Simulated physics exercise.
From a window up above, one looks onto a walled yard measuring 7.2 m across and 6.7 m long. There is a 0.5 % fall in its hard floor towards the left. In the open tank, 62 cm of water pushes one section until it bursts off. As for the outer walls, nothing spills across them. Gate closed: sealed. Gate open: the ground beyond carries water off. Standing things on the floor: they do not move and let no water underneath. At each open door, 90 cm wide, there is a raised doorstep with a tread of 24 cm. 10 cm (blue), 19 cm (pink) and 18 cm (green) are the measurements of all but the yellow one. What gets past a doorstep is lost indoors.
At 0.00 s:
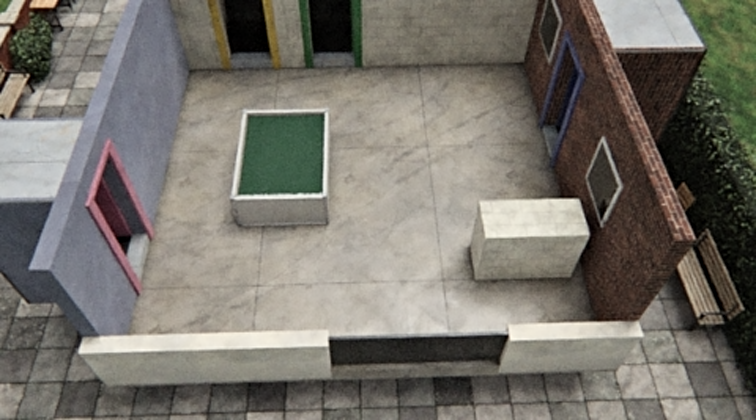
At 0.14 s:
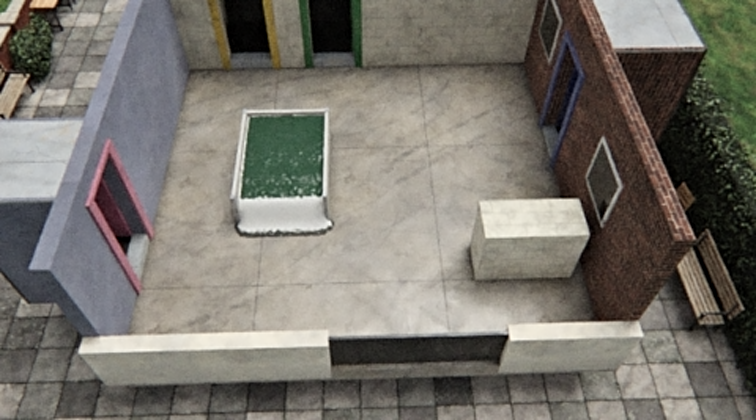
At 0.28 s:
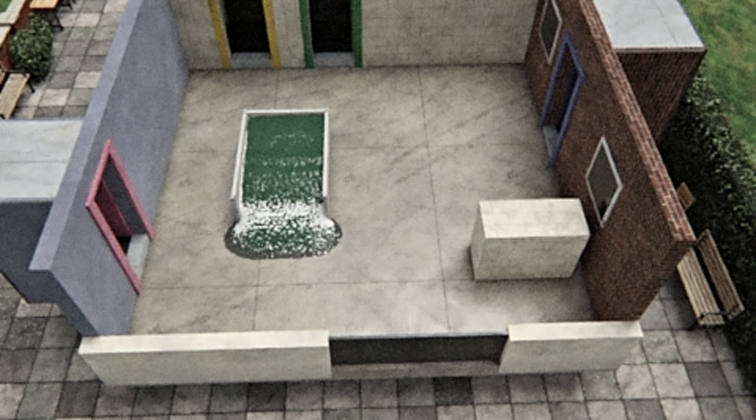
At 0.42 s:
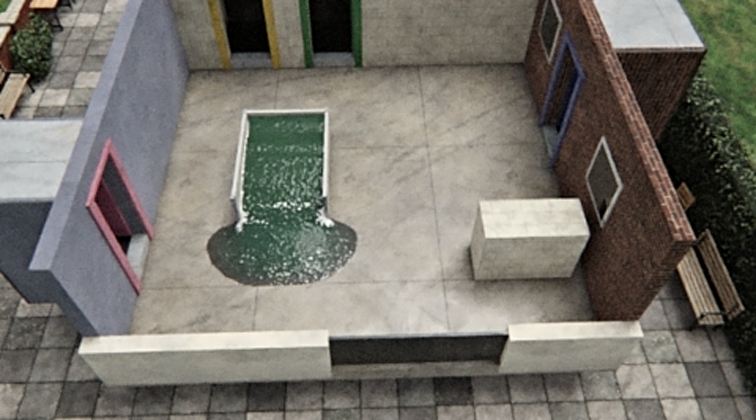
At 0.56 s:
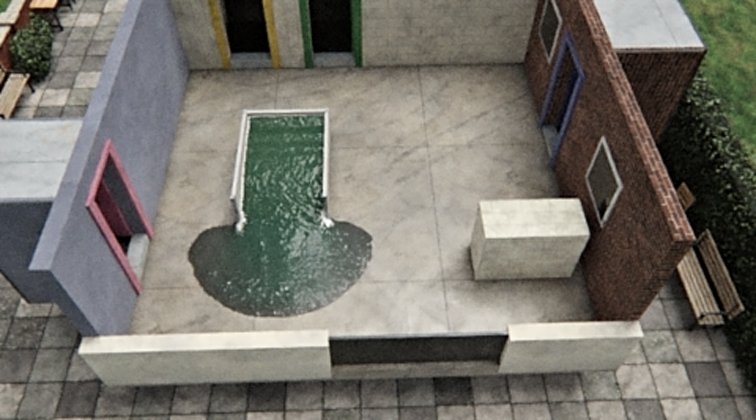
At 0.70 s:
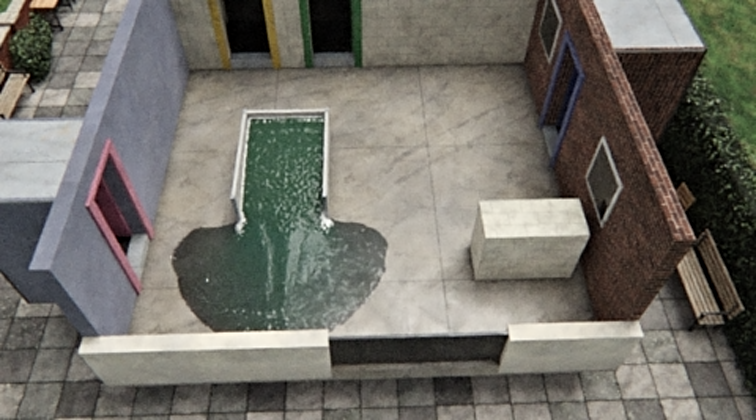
Green-looking water pours from the near end of an open white-rimmed tank in a walled yard, foaming at first, then spreading across the pale floor in a widening dark pool that reaches the low front wall.
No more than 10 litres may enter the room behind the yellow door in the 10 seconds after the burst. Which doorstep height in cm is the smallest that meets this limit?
A height of roughly 8.5 cm.
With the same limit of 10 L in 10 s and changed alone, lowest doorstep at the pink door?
The pink door needs around 8.5 cm.
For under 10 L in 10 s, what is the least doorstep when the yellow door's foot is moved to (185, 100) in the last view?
It needs roughly 7.0 cm.
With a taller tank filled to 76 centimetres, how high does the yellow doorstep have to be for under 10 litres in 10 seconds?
Something near 11.5 cm should do.
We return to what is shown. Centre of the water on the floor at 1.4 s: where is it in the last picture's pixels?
It lies near (283, 231) in the last picture.
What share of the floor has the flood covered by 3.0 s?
Some 30 in a hundred.
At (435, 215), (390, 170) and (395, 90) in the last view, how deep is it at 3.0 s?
In order: Around 0, 0 and 0 cm.
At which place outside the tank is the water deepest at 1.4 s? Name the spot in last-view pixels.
About (269, 357).
After 1.4 s water covers 20 % of the floor, deepest (32 cm) near (269, 357); it has not reached the yellow door.
After 3.0 s water covers 30 % of the floor, deepest (29 cm) near (122, 362); it has not reached the yellow door.
After 10.0 s water covers 95 % of the floor, deepest (8 cm) near (177, 130); 6 cm at the yellow door, 0 litres in over its 22 cm doorstep.
At the yellow door as built, the water arrived by 5.3 s and peaked near 13 cm at 5.6 s.
Run again over the same 10 s with other heights there, 21 litres in over 7 cm, 5 litres over 9.5 cm. The limit of 10 litres is kept from about 8.5 cm up.
